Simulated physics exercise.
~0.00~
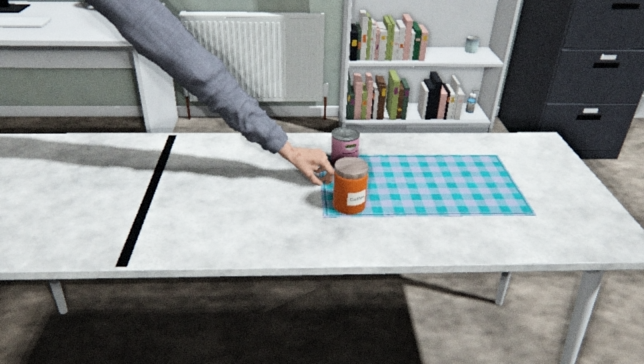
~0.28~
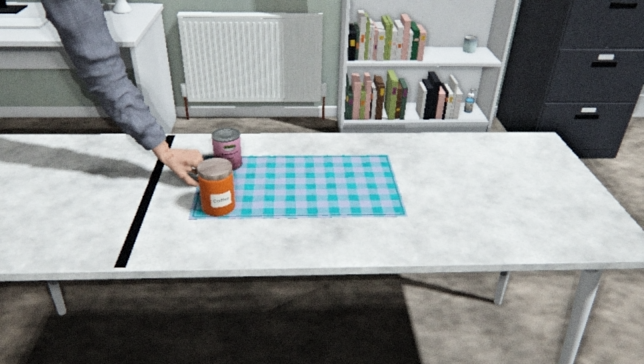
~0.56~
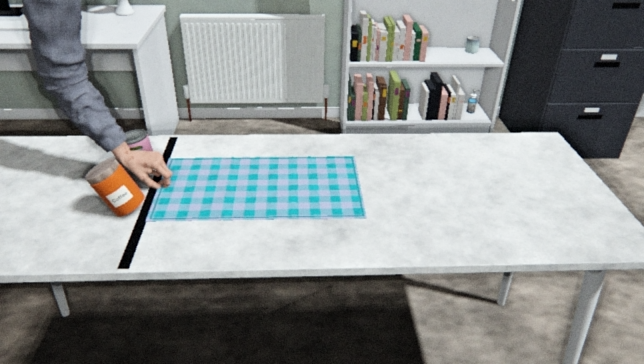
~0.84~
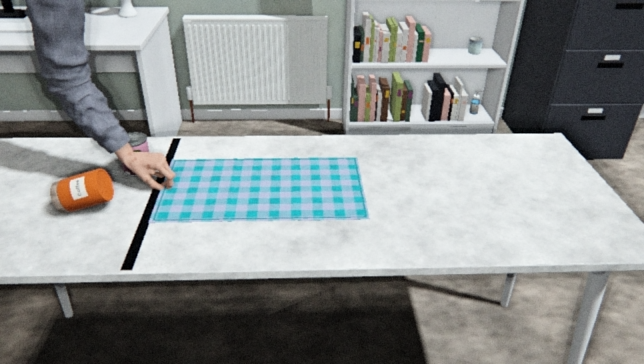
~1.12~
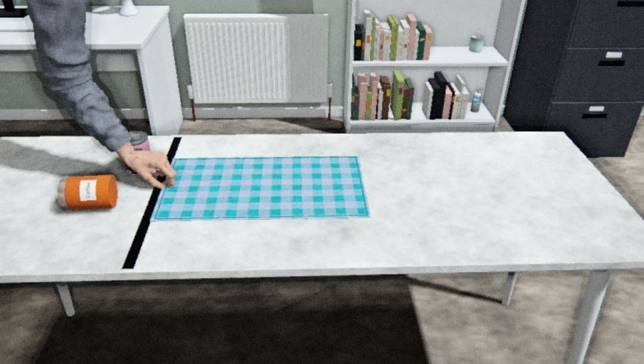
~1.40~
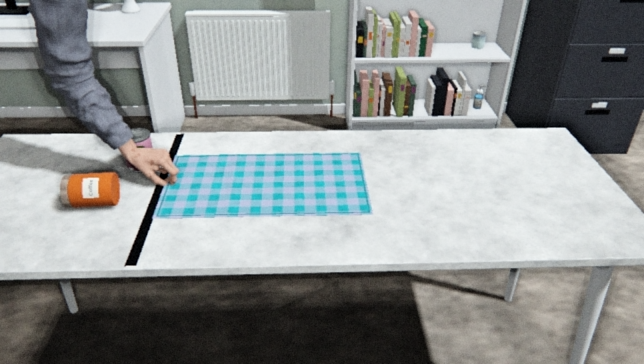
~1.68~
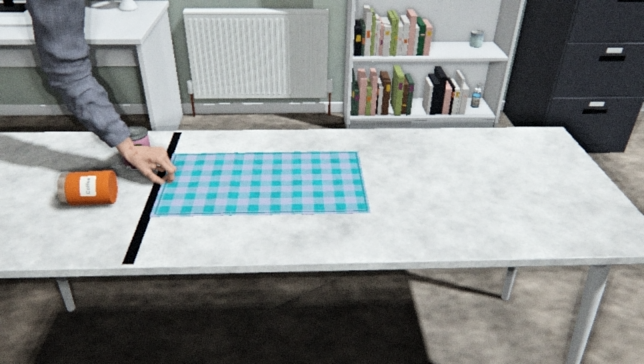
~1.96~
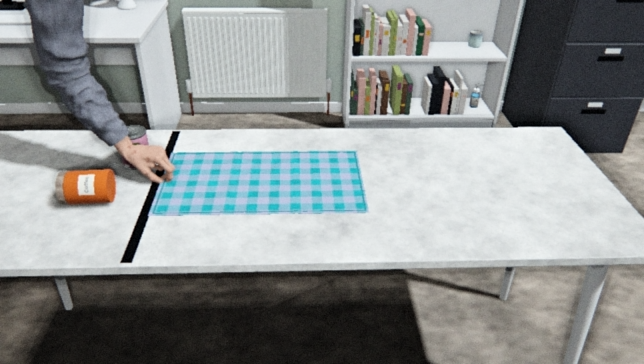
A hand dragged a turquoise checked cloth left along a table, carrying an orange jar and a pink tin, and stopped at a black tape line, where both slid off the front and the jar toppled, ending on its side beyond the tape.
